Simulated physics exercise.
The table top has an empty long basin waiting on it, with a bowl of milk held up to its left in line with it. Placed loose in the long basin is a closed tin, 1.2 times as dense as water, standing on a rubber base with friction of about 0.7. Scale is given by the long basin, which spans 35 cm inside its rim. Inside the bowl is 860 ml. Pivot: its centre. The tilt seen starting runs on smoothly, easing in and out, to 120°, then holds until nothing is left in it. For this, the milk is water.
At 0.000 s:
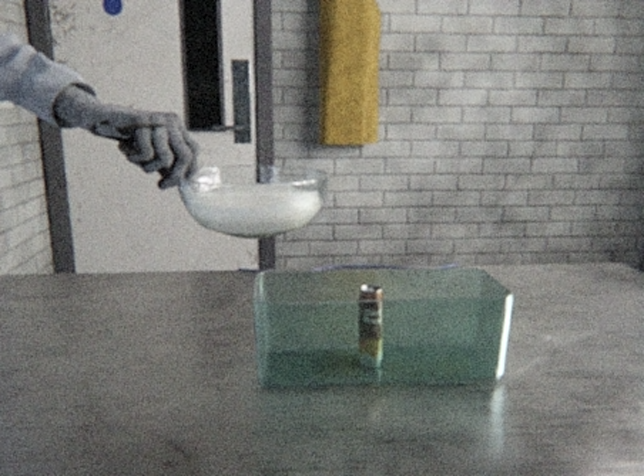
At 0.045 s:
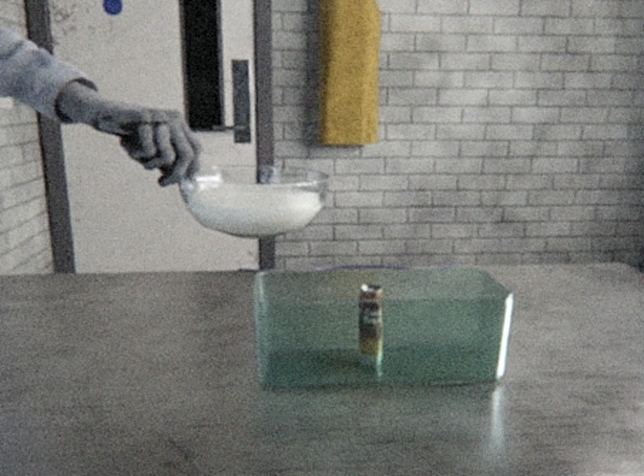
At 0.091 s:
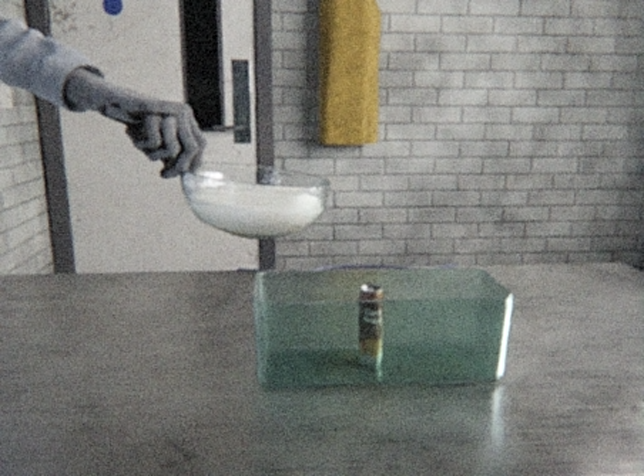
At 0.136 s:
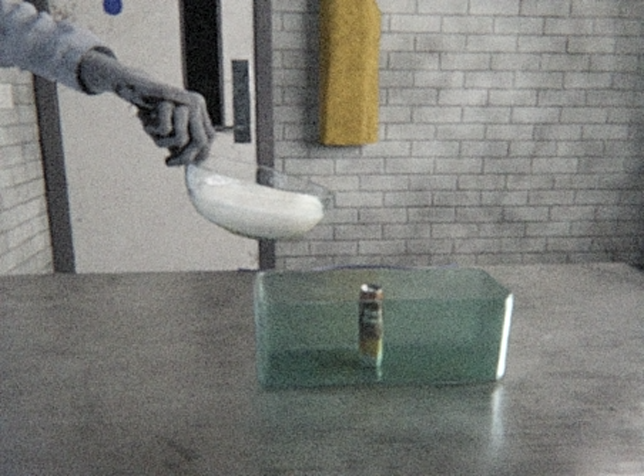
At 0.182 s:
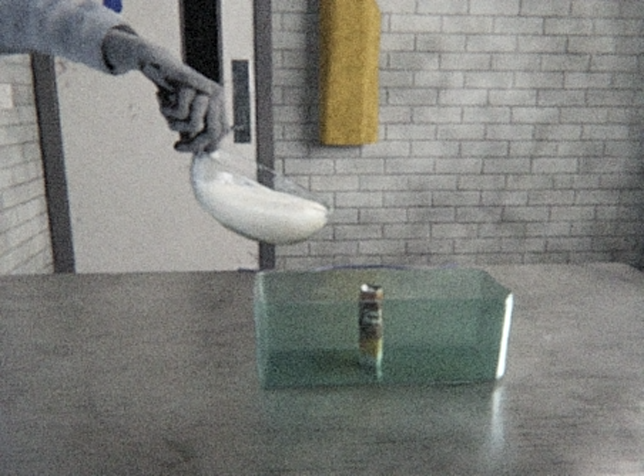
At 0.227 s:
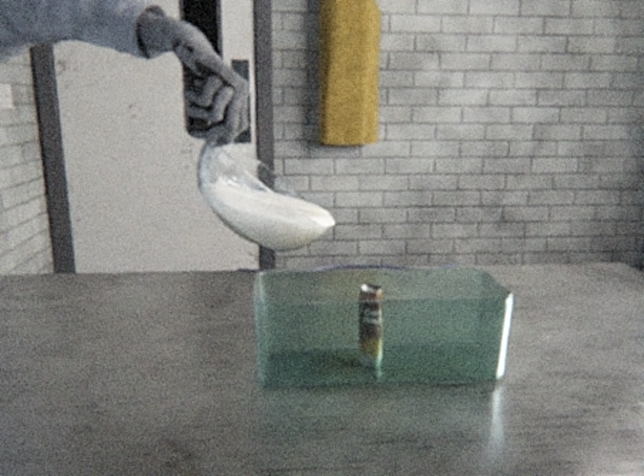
Hand tilting a clear glass bowl of white liquid rightward, its lip lowering above a greenish glass basin holding a small tin.
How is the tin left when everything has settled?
Watch, it's going to go down.
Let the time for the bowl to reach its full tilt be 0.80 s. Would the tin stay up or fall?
The tin stays balanced.
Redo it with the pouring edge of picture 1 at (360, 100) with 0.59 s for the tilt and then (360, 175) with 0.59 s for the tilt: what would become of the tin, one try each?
The tin stays vertical the first time and stays vertical the second time.
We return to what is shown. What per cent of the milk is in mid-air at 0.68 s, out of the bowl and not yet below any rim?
Near 5 per cent, I'd say.
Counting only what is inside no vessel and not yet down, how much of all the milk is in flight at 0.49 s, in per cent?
I'd say close to 10 per cent.
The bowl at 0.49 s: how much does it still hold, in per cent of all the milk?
I reckon about 1 in a hundred is still held.
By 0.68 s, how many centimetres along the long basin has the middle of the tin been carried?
Reading: Roughly 4 cm.
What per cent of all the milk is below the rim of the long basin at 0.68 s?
Some 90 per cent.
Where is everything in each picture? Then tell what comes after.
Tilt 0°; pouring edge (327, 175); surface from (186, 197) to (321, 195); the long basin's rim runs from (255, 288) to (498, 283); the tin's top is at (371, 292), in the first frame.
Tilt 2°; pouring edge (328, 178); surface from (187, 196) to (322, 197), in the second frame.
Tilt 7°; pouring edge (330, 184); surface from (189, 193) to (322, 200), in the third frame.
Tilt 15°; pouring edge (332, 195); surface from (191, 188) to (324, 205), in the fourth frame.
Tilt 26°; pouring edge (331, 210); surface from (196, 186) to (327, 209), in the fifth frame.
Tilt 39°; pouring edge (327, 226); surface from (203, 186) to (320, 211); 2 per cent is over the edge, in the sixth frame.
After 0.49 s the tilt is 111° and 1 per cent is still to pour; the tin stands where it began.
After 0.68 s the tilt is 120° and 0 per cent is still to pour; the tin leans 29°.
After 0.87 s the tilt is 120° and 0 per cent is still to pour; the tin lies on its side.
After 1.09 s the tilt is 120° and 0 per cent is still to pour; the tin lies on its side.
In the end the tin lies on its side.
